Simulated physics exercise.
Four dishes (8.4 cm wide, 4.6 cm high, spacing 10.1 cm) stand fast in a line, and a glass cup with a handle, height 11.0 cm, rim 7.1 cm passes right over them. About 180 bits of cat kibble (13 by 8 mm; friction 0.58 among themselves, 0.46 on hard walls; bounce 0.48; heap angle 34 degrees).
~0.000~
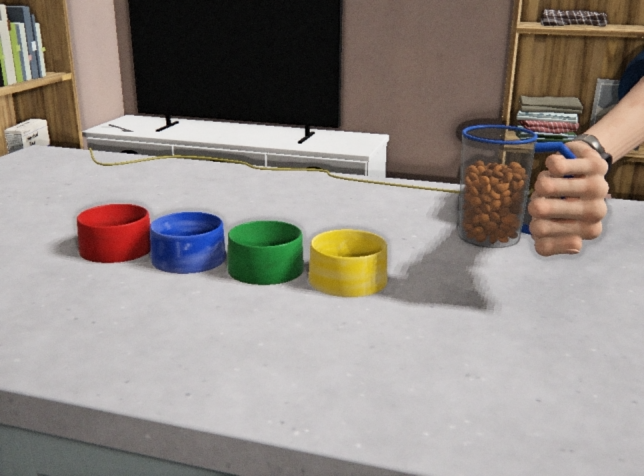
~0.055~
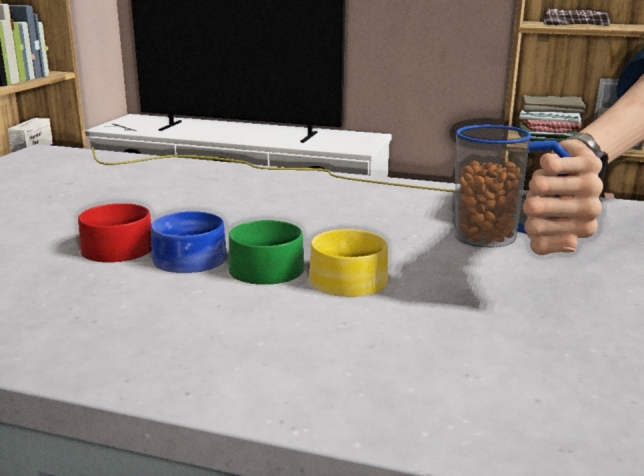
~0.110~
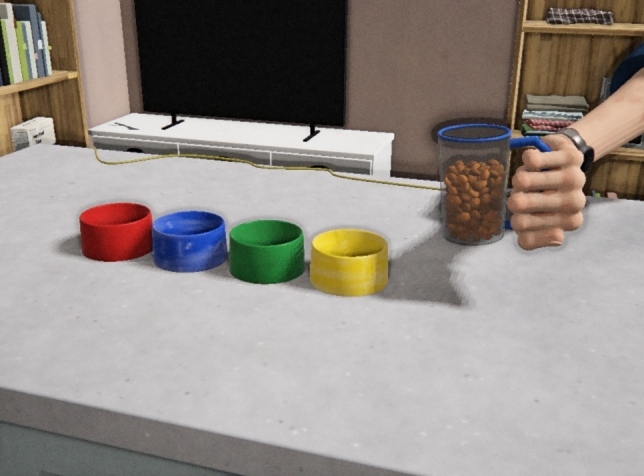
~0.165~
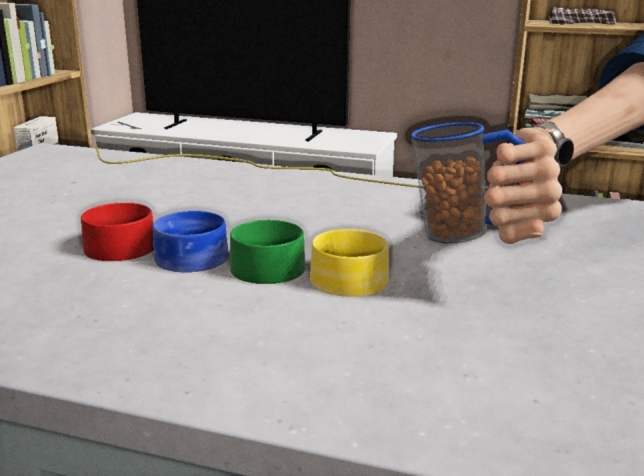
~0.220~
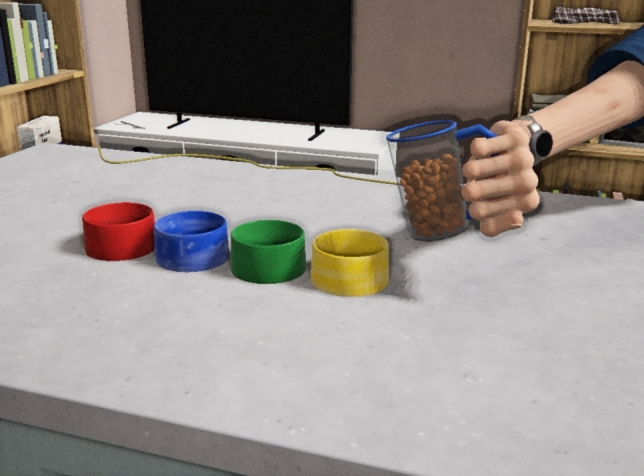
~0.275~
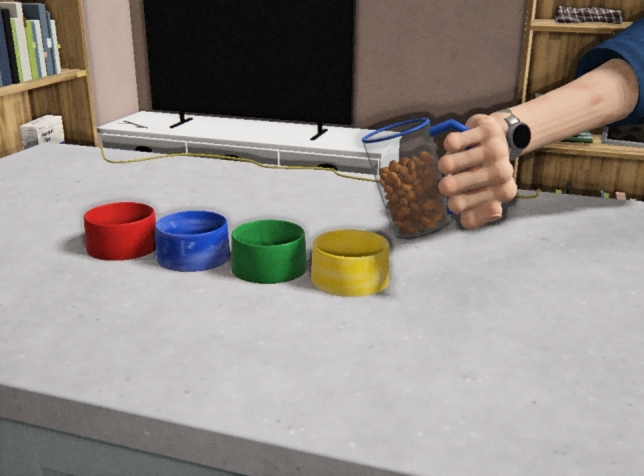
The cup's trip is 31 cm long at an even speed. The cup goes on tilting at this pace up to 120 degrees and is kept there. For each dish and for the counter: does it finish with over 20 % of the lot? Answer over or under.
Red dish: Under; blue dish: Over; green dish: Under; yellow dish: Under; on the counter: Under.
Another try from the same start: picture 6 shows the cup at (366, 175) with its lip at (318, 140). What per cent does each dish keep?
Red 0; blue 90; green 0; yellow 0.
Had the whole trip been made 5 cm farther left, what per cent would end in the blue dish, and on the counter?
In that case blue 0, counter 40.
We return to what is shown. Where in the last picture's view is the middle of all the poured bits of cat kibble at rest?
Near (187, 236).
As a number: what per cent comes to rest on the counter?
Roughly 5 per cent.
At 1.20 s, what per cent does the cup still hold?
About 100 per cent.
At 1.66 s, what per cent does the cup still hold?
Roughly 45 per cent.
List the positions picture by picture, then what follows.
Cup at (494, 187), tilt 0 degrees, lip at (464, 132), moved 0.0 cm; middle of the pieces at (489, 196); yellow dish at (349, 244); green dish at (265, 234); blue dish at (187, 224); red dish at (113, 215), in the first frame.
Cup at (489, 186), tilt 1 degrees, lip at (458, 132), moved 0.5 cm; middle of the pieces at (484, 196), in the second frame.
Cup at (474, 185), tilt 4 degrees, lip at (439, 133), moved 2.1 cm; middle of the pieces at (469, 195), in the third frame.
Cup at (452, 183), tilt 9 degrees, lip at (413, 135), moved 4.4 cm; middle of the pieces at (448, 193), in the fourth frame.
Cup at (430, 181), tilt 14 degrees, lip at (388, 136), moved 6.7 cm; middle of the pieces at (428, 192), in the fifth frame.
Cup at (409, 180), tilt 19 degrees, lip at (364, 138), moved 9.0 cm; middle of the pieces at (407, 190); yellow dish at (351, 244); green dish at (268, 233); blue dish at (192, 223); red dish at (120, 214). The cup turns about 85 degrees a second and travels 42 cm a second, in the sixth frame.
Then, at 0.83 s, tilt 67 degrees; cup holds 100 %.
Then, at 1.20 s, tilt 99 degrees; cup holds 100 %.
After 1.66 s, tilt 120 degrees; cup holds 45 %, blue 55 %.
By 2.6 s all is still; red 0 %, blue 95 %, green 0 %, yellow 0 %, counter 5 %.
